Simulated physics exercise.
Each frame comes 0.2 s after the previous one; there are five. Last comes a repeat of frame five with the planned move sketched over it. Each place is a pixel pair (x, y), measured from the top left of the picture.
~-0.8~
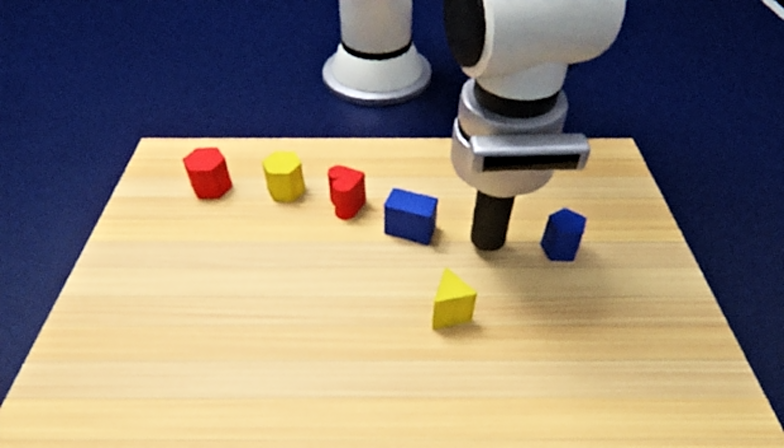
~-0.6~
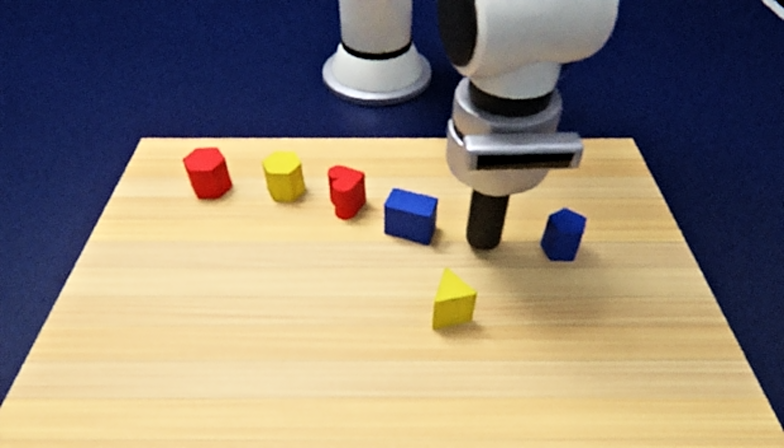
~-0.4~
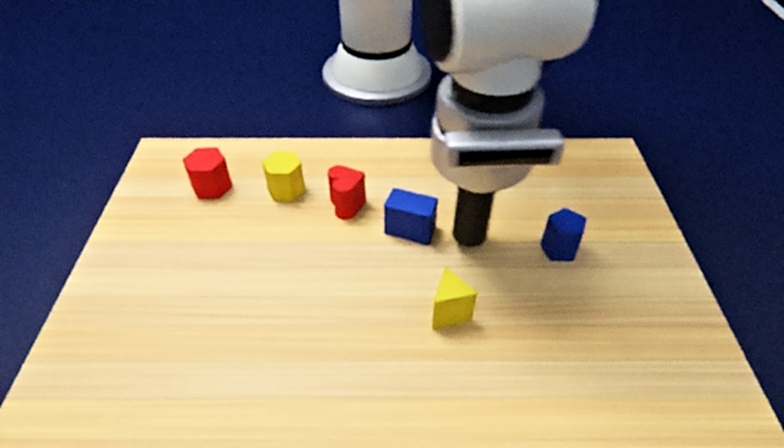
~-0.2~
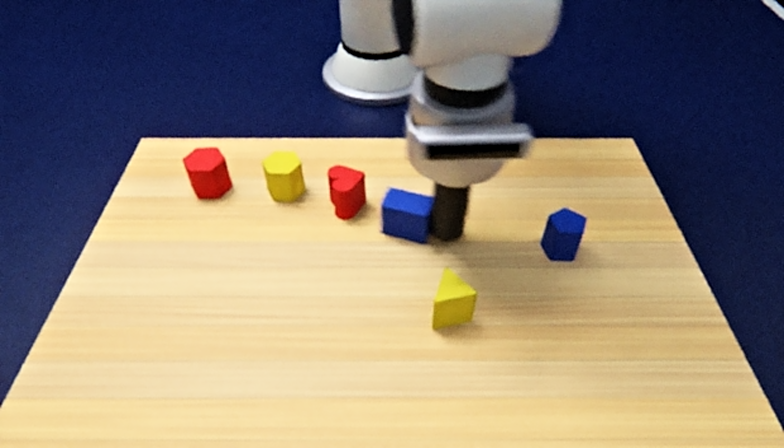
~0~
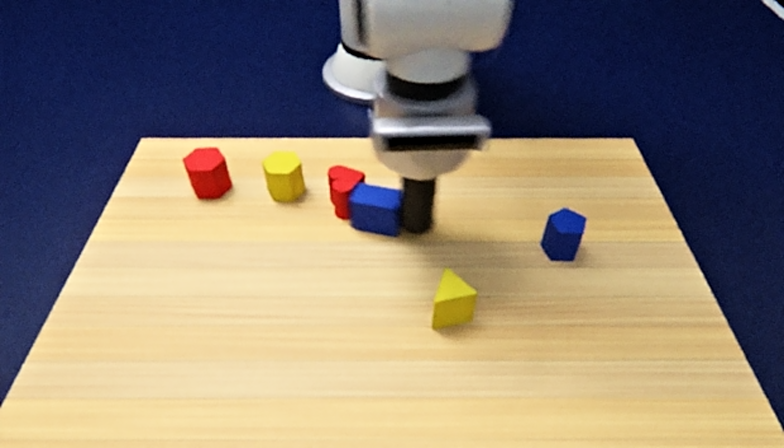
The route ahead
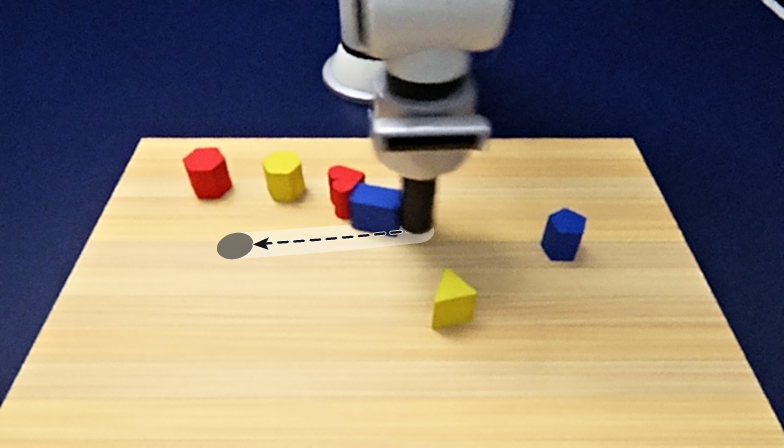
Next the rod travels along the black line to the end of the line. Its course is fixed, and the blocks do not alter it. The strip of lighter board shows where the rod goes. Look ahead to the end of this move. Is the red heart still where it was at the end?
No, that is not what happens.
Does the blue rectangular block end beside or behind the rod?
Yes, I think so.
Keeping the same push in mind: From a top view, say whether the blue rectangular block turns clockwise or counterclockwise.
Looking down, it rotates clockwise.
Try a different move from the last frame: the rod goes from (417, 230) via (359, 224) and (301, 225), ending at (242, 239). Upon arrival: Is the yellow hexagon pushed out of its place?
It seems not.
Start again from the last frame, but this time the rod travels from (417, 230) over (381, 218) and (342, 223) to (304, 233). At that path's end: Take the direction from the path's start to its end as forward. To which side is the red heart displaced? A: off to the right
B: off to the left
The one that fits is A, off to the right.
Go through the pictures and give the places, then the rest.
Rod's lower end at (488, 238); yellow hexagon at (282, 162); red heart at (345, 177); blue rectangular block at (411, 201), in the first frame.
Rod at (483, 237); blocks still, in the second frame.
Rod at (470, 234); blocks still, in the third frame.
Rod at (448, 229); blue rectangular block at (408, 201), in the fourth frame.
Rod at (417, 222); yellow hexagon at (282, 162); red heart at (345, 177); blue rectangular block at (377, 195), in the fifth frame.
Drawn move, in a line from (417, 230) to (235, 246).
The first path, step by step. One third of the way, rod at (357, 228); red heart at (316, 163), turned 35° clockwise; blue rectangular block at (322, 190), turned 40° clockwise.
Two thirds of the way, rod at (294, 233); yellow hexagon at (278, 157), turned 25° anticlockwise; red heart at (315, 157), turned 45° clockwise; blue rectangular block at (290, 182), turned 105° clockwise.
At the end, rod at (233, 238); yellow hexagon at (278, 157), turned 25° anticlockwise; red heart at (315, 157), turned 45° clockwise; blue rectangular block at (289, 182), turned 110° clockwise.
